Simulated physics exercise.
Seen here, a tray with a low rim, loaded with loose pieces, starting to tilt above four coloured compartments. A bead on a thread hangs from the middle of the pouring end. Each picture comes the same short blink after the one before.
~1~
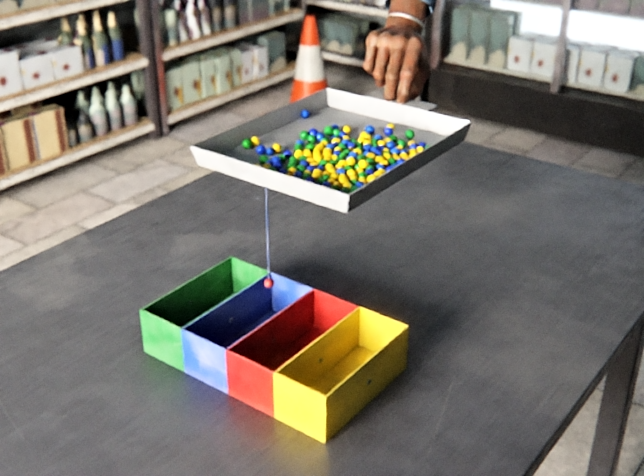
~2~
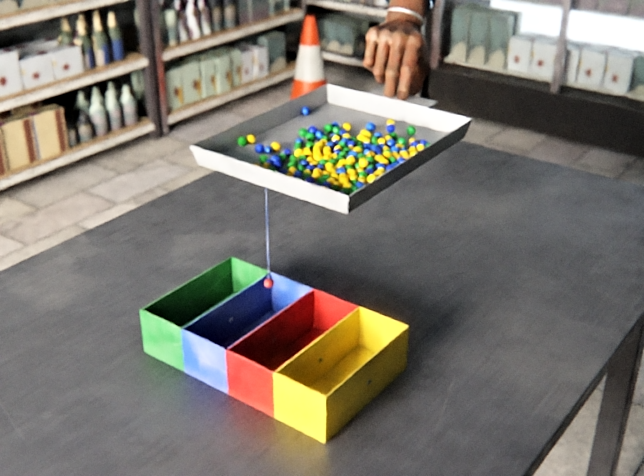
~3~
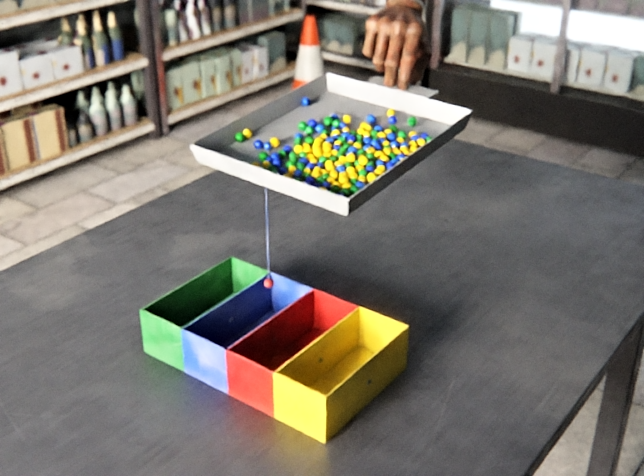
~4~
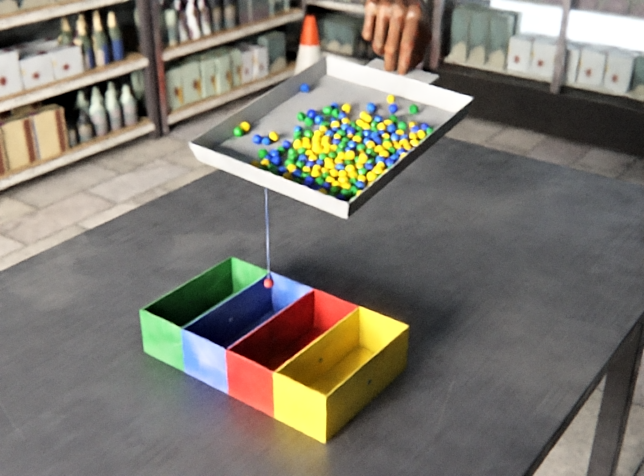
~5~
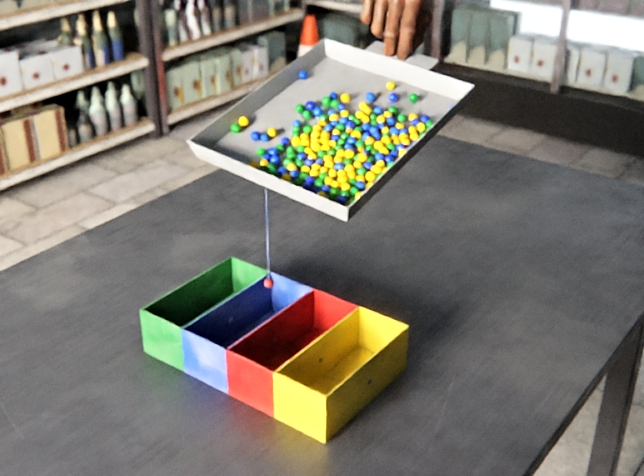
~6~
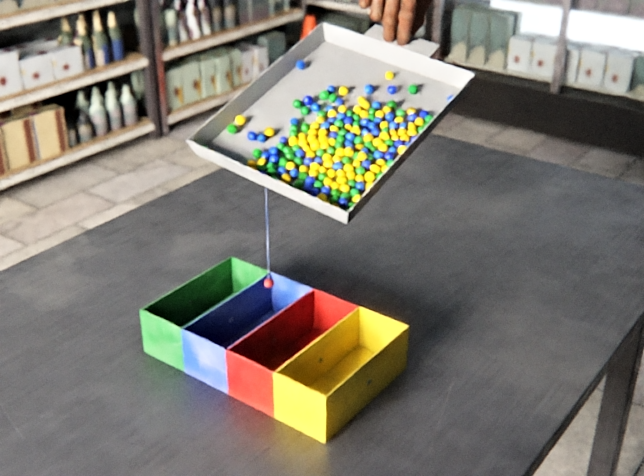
In a room with goods on shelves and an orange-and-white cone behind, a fixed camera looks down on a dark grey table. A hand holds a pale tray of blue, yellow and green beads above joined green, blue, red and yellow compartments, a small red bead hanging on a thread. The hand raises the tray's far side, steepening its tilt, while the beads shift slightly and the hanging bead stays still.
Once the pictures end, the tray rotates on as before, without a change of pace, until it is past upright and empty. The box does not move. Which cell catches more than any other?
Fullest: The yellow cell.
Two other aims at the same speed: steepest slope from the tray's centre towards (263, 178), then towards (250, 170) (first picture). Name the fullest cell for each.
First that green cell, then the green cell.
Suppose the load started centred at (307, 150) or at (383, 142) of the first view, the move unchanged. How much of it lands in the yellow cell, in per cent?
The first gives 50 %, the second 50 %.
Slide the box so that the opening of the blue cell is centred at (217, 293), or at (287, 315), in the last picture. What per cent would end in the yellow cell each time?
First some 50, then 10 per cent.
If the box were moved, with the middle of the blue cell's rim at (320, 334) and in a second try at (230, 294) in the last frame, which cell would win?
At the first place that blue cell, at the second the yellow cell.
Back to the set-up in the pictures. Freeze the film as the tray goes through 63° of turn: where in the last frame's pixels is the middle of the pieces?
Near (319, 178).
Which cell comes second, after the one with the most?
Second comes the cell in red.
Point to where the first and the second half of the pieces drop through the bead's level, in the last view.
At about (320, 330), then at (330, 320).
Just after the last frame, tray tipped steeply; almost all on the tray; about a tenth falling or outside the box.
A moment on, tray tipped right over; about a tenth on the tray; roughly a third in the yellow cell; roughly a quarter in the red cell; about a tenth in the blue cell; about a tenth falling or outside the box.
Further on, tray tipped past a quarter turn; roughly half in the yellow cell; roughly a third in the red cell; about a tenth in the blue cell; just a few falling or outside the box.
When it is over, tray tipped past a quarter turn; roughly half in the yellow cell; roughly a third in the red cell; about a tenth in the blue cell; not one in the green cell; just a few outside the box.
